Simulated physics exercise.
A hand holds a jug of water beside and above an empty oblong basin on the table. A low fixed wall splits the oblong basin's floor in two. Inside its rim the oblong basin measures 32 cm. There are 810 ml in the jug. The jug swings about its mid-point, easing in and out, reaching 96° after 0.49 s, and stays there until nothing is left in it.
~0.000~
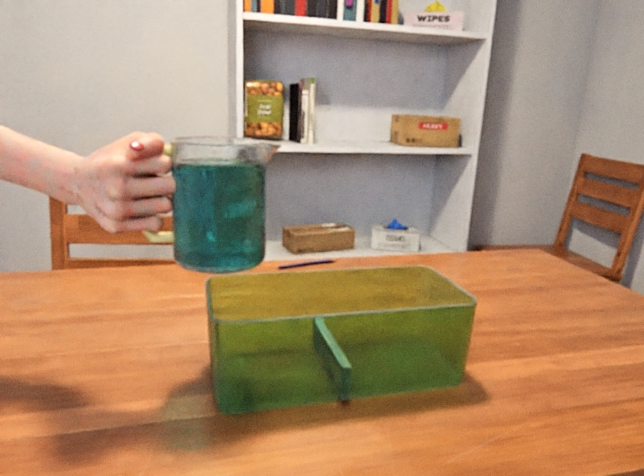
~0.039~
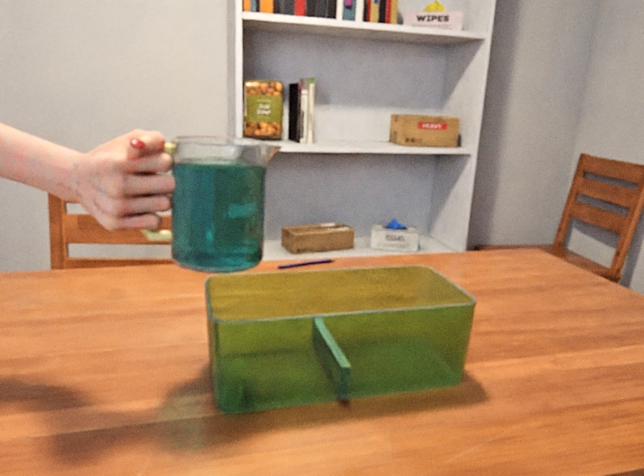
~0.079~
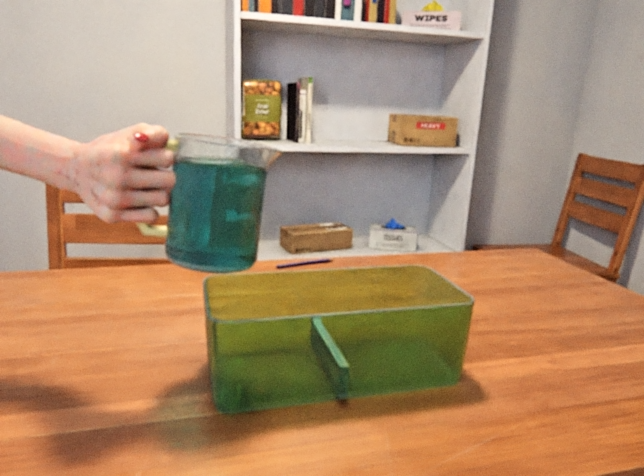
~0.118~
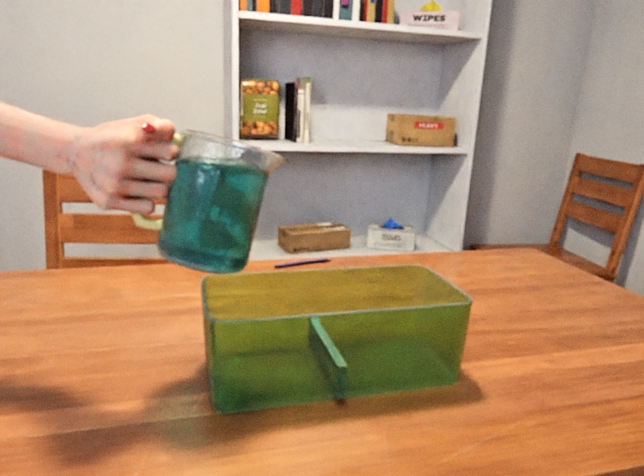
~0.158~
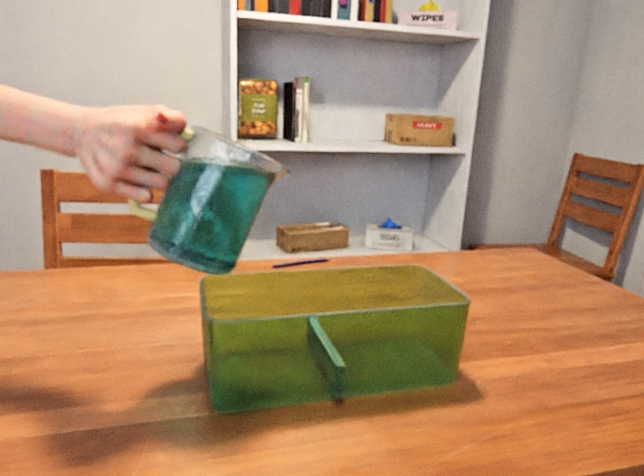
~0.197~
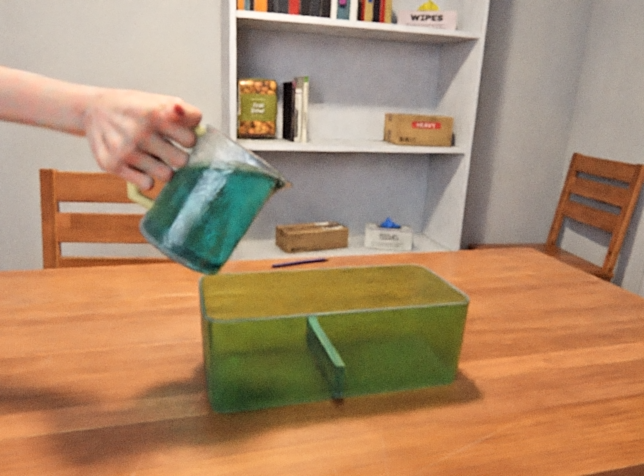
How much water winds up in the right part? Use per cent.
About 60 per cent.
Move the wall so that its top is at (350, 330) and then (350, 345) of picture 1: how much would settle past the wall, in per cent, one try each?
First 5, then 20 per cent.
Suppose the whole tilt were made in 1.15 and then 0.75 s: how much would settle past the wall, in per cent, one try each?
In turn about 60 and 60 per cent.
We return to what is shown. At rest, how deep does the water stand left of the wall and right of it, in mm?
Some 16 mm on the left and 22 mm on the right.
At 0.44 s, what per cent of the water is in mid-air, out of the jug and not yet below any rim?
About 18 per cent.
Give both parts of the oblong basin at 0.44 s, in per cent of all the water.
Near 4 on the left, 9 on the right.
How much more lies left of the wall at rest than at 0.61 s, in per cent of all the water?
About 20 per cent.
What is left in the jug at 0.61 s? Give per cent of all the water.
Near 34 in a hundred.
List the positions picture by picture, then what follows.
It leans 0°; its right rim is at (281, 144); the water meets the walls at (174, 162) and (263, 163); the oblong basin's rim runs from (209, 299) to (452, 284); the wall's top is at (331, 341), in the first frame.
It leans 2°; its right rim is at (282, 145); the water meets the walls at (174, 161) and (263, 163), in the second frame.
It leans 6°; its right rim is at (284, 150); the water meets the walls at (176, 160) and (264, 165), in the third frame.
It leans 13°; its right rim is at (287, 158); the water meets the walls at (176, 168) and (266, 167), in the fourth frame.
It leans 23°; its right rim is at (291, 171); the water meets the walls at (171, 182) and (272, 171), in the fifth frame.
It leans 33°; its right rim is at (294, 185); the water meets the walls at (162, 190) and (279, 175), in the sixth frame.
By 0.44 s the tilt is 93° and 69 per cent is still to pour, 4 is left of the wall and 9 right of it.
By 0.61 s the tilt is 96° and 33 per cent is still to pour, 18 is left of the wall and 32 right of it.
By 0.79 s the tilt is 96° and 15 per cent is still to pour, 23 is left of the wall and 57 right of it.
By 0.99 s the tilt is 96° and 6 per cent is still to pour, 31 is left of the wall and 60 right of it.
At rest 38 per cent lies left of the wall, 60 right of it and 1 outside.
